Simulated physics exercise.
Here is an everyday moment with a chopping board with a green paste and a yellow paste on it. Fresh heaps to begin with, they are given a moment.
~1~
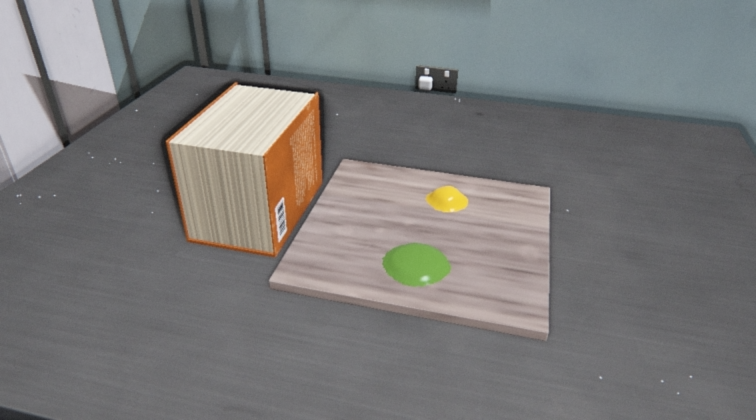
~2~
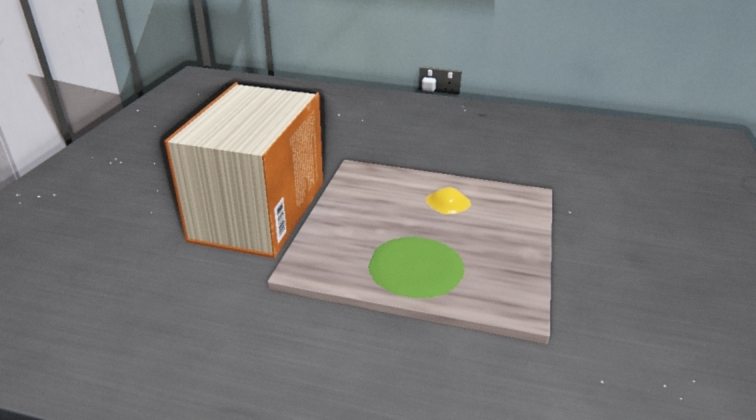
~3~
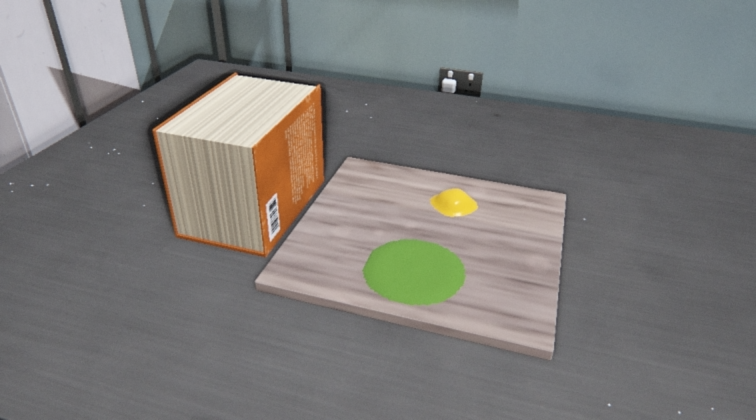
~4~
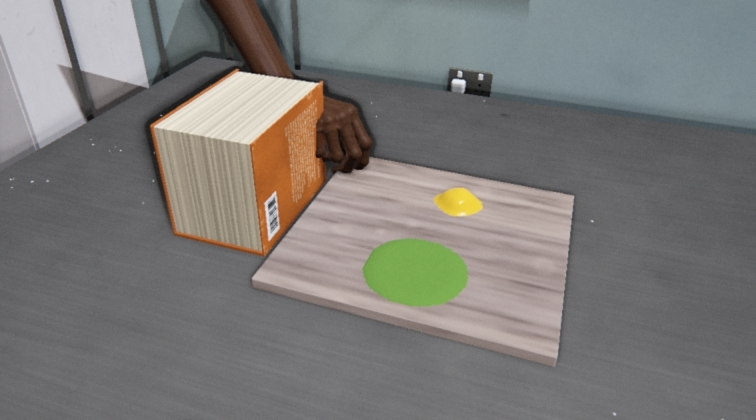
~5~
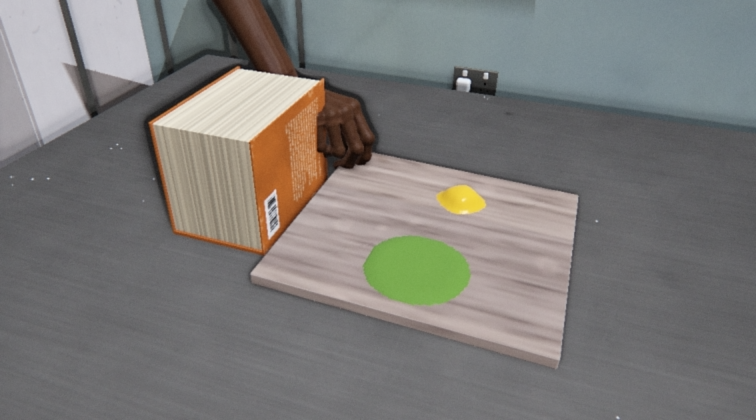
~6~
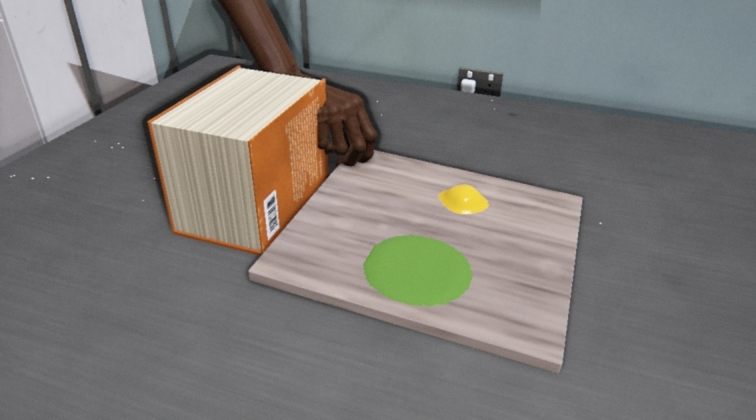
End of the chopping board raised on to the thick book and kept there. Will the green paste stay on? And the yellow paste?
It turns out the green paste drops off and the yellow paste hangs on.
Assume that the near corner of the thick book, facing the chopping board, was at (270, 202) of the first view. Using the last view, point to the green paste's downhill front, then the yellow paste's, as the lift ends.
In the last picture you'd see them end at (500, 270) and at (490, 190).
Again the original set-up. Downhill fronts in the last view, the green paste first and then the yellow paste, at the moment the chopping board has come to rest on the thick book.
In the last picture the first one is at (551, 292) and the second at (510, 171).
Shortly, slope about 31°; the green paste has crept down a long way; the yellow paste has not moved.
Then, the green paste is dripping off the low end; the yellow paste has not moved.
At the finish, slope about 31°; the green paste is dripping off the low end; the yellow paste has not moved.
